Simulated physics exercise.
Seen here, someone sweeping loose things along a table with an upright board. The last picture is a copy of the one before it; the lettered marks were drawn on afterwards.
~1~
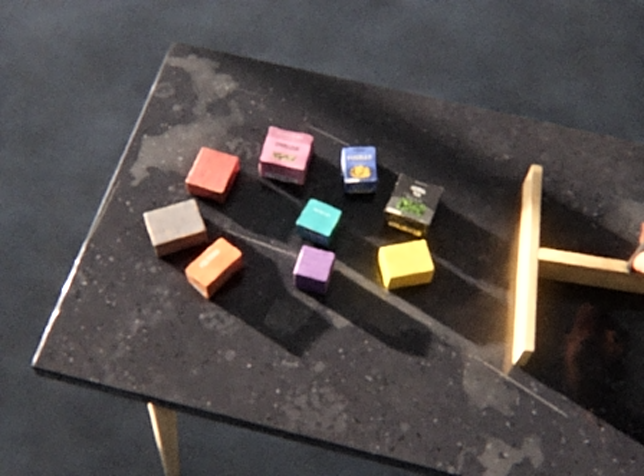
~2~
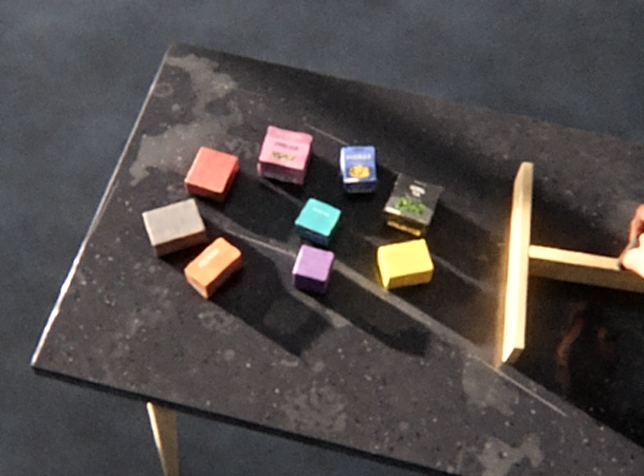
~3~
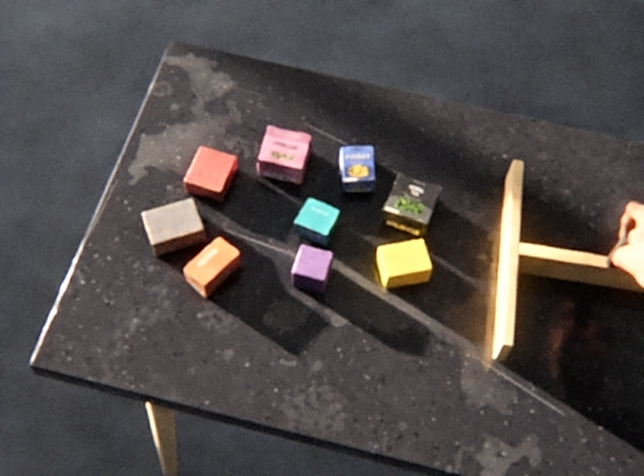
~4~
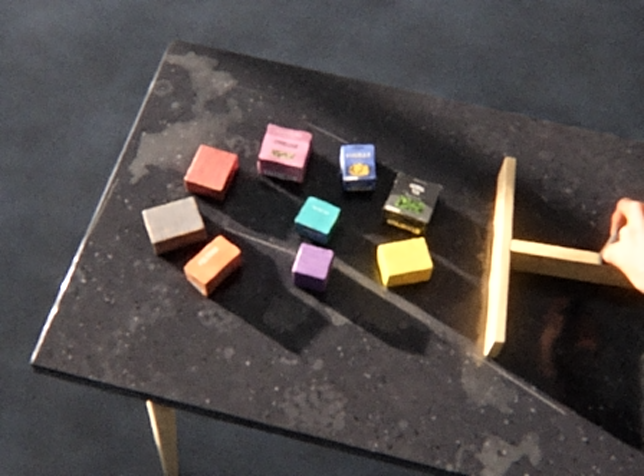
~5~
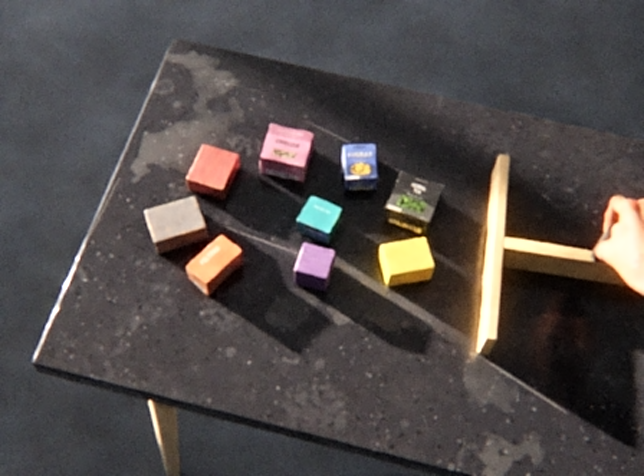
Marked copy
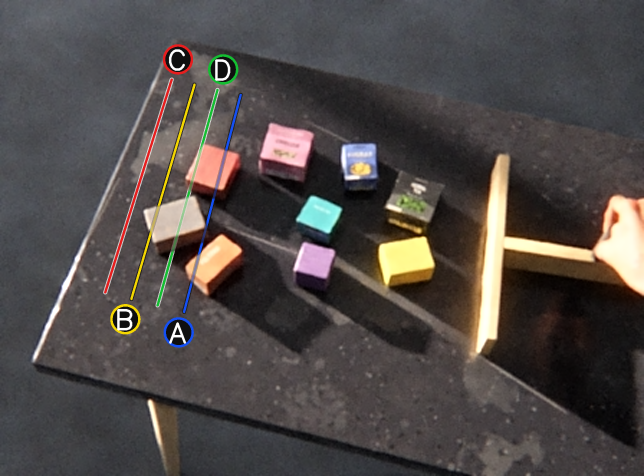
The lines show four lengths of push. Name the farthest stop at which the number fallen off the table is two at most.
Line D.
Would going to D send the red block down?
By then, yes.
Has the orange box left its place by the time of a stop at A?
Yes.
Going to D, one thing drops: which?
It is the red block.
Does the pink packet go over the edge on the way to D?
By then, no.
On the copy, A at (214, 196); B at (165, 185); C at (141, 179); D at (190, 190).
On D. First, board (385, 215); blue packet (338, 156); purple block (309, 268).
Then, board (276, 190); red block (188, 169); pink packet (219, 134).
Finally, board (191, 170); red block over the edge; pink packet (139, 116); one fallen.
By contrast, A is within the limit but short; B drops four; C drops five.
